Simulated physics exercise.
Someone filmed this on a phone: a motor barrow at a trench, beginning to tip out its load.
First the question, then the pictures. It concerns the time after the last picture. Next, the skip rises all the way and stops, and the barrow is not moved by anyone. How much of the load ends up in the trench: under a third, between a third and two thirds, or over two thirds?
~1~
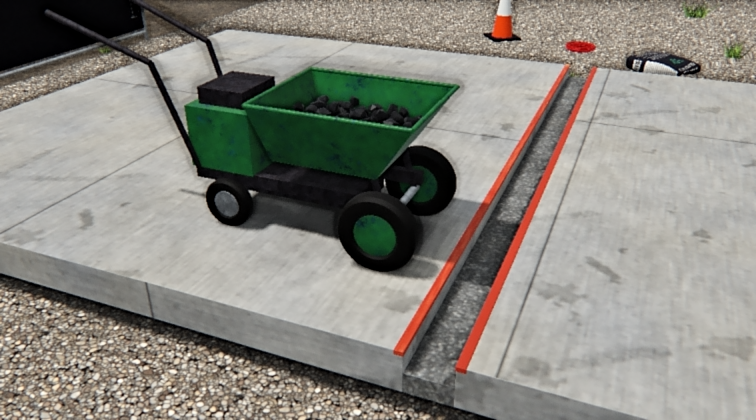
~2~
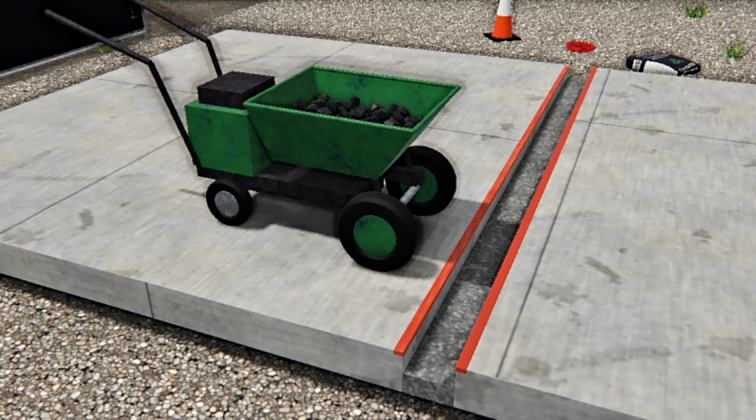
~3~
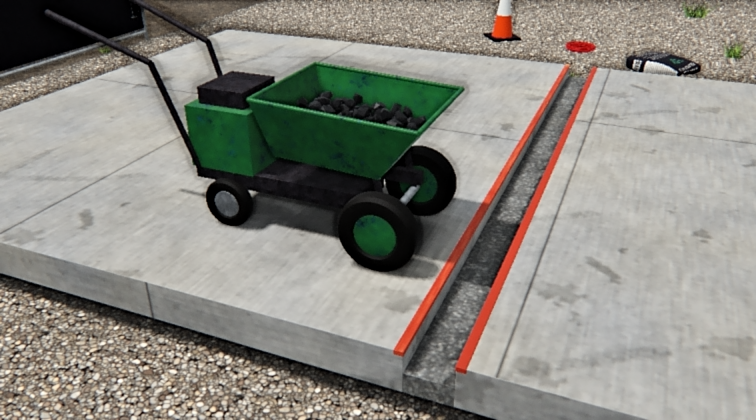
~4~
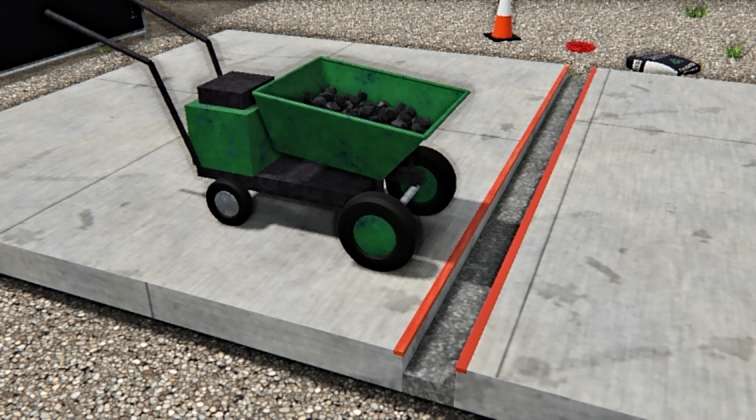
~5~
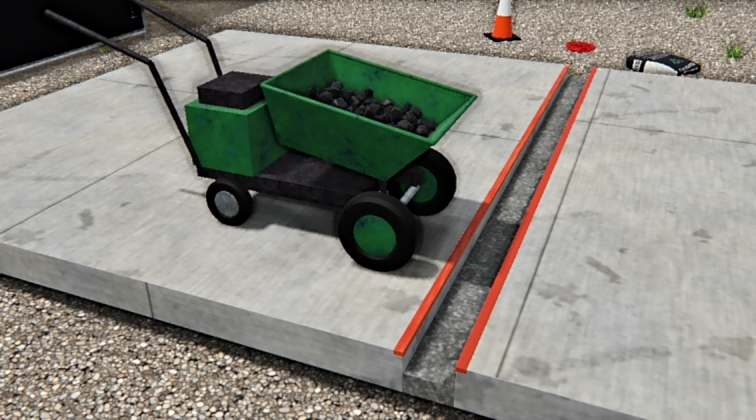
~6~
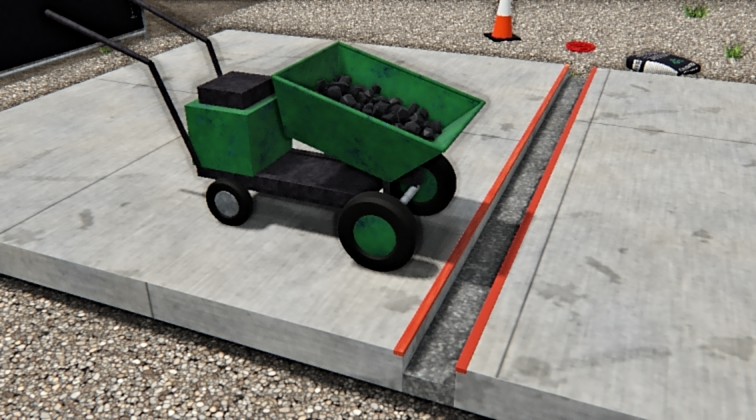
Under a third.
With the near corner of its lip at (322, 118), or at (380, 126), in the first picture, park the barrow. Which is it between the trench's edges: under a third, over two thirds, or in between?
First in the middle band, then one to two thirds.
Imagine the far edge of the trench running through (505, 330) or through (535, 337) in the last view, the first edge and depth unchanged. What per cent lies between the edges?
About 40 and 70 per cent.
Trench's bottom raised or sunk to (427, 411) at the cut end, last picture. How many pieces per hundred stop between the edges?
It lands somewhere near 10 percent.
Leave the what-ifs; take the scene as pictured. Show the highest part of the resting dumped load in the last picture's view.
At about (534, 251).
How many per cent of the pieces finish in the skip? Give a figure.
Close to 15 per cent, give or take.
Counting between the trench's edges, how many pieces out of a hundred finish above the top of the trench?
Something like 0 in a hundred.
Shortly afterwards, skip tipped steeply; the whole lot in the skip.
Next, skip tipped right over; all but a few in the skip; only a few beyond it.
Some moments later, skip tipped right over; near a third in the skip; near two thirds beyond it.
In the end, skip tipped right over; a little in the skip; a little in or heaped over the trench; the bulk beyond it.
